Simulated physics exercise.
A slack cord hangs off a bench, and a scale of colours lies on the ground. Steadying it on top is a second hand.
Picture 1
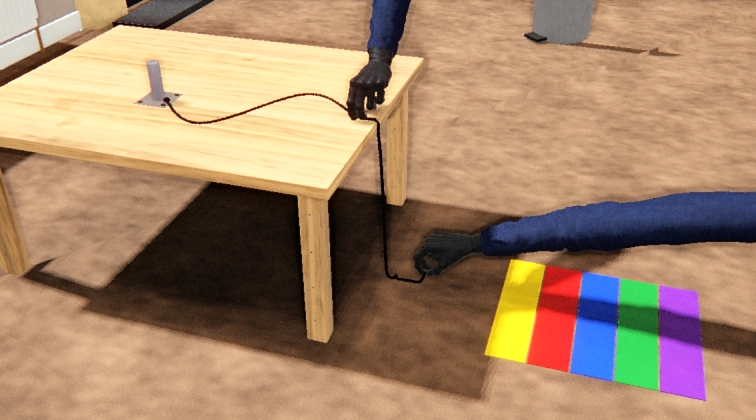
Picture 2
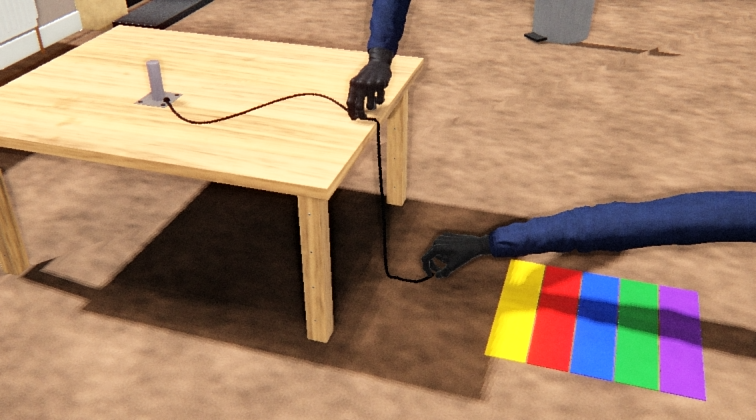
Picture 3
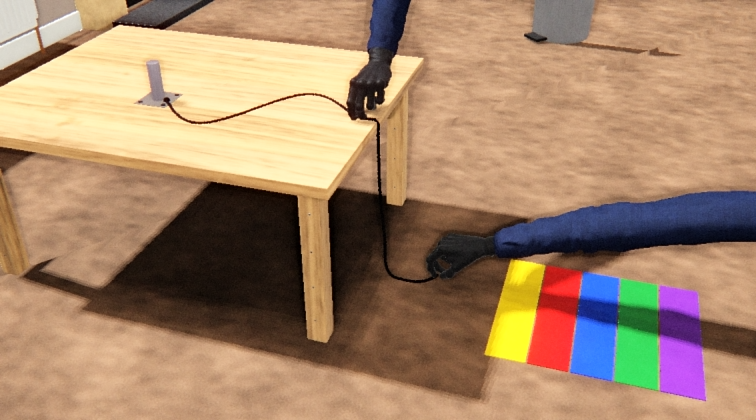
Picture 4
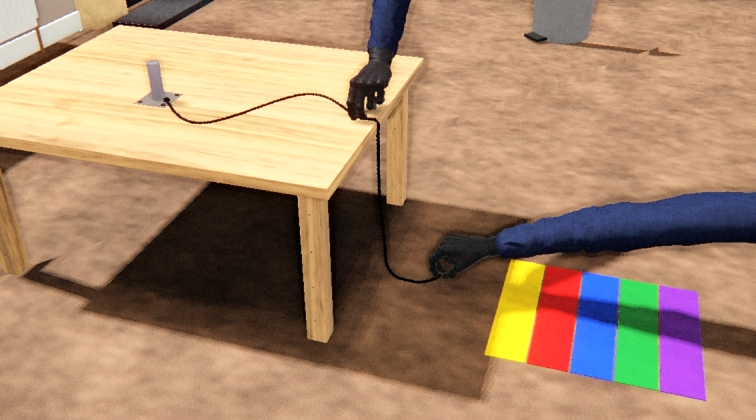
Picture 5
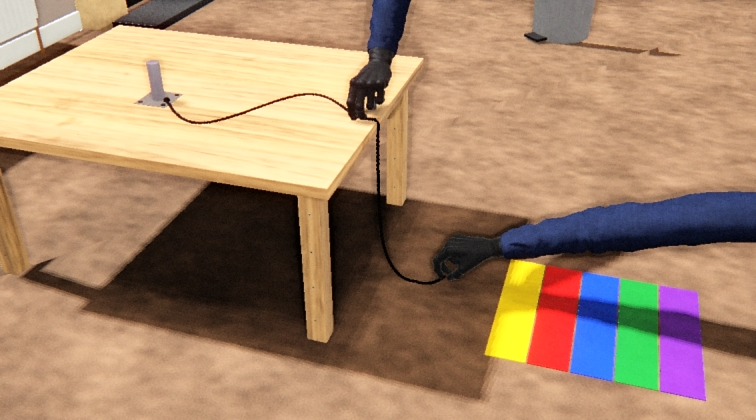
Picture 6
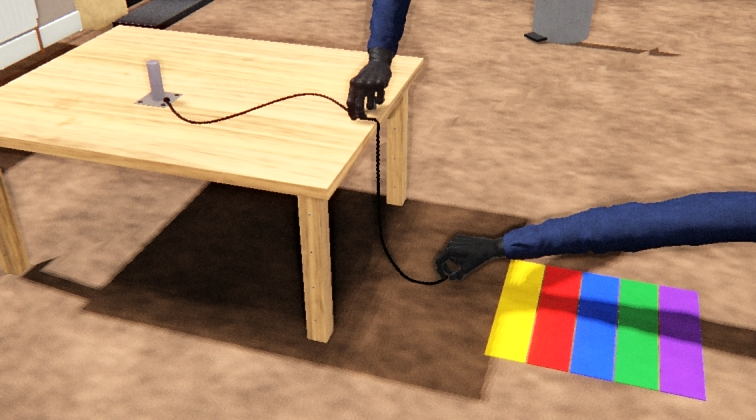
A pale wooden table stands at left on brown, earthy ground, seen from above at an angle by a still camera. A dark cord runs from a small grey stand across the tabletop, under a black-gloved hand at the edge, down to another near yellow, red, blue, green and purple stripes. The lower hand, blue-sleeved, draws the cord slightly rightward while the upper hand stays put.
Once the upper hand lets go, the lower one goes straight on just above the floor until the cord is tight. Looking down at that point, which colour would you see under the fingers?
You would see green.
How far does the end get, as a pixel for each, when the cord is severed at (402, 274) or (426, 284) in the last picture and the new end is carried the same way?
First try: Near (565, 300). Second try: Near (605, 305).
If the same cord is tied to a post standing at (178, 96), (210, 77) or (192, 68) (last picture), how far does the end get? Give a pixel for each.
Try by try: (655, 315), (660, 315) and (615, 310).
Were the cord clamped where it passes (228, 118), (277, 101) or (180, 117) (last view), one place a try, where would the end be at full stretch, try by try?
Approximately at (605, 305), at (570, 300) and at (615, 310), in that order.
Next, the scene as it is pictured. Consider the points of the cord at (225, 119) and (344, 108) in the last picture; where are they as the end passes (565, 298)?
The first sits at about (257, 110) and the second at about (384, 153).
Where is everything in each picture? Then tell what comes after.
In the first picture, end (425, 273); yellow (509, 339); red (551, 347); blue (593, 356); green (637, 365); purple (682, 374).
In the second picture, end (433, 274); cord through (177, 114) (247, 112) (316, 95) (369, 119) (382, 193) (385, 257).
In the third picture, end (438, 275).
In the fourth picture, end (440, 275); cord through (177, 114) (247, 112) (316, 95) (369, 119) (379, 192) (385, 257).
In the fifth picture, end (445, 276).
In the sixth picture, end (447, 277); cord through (177, 114) (247, 112) (316, 95) (369, 119) (378, 192) (390, 258).
Soon after, end near (565, 298); over red.
Then, end near (611, 307); over blue.
At full stretch, end near (637, 312); over green. Over green.
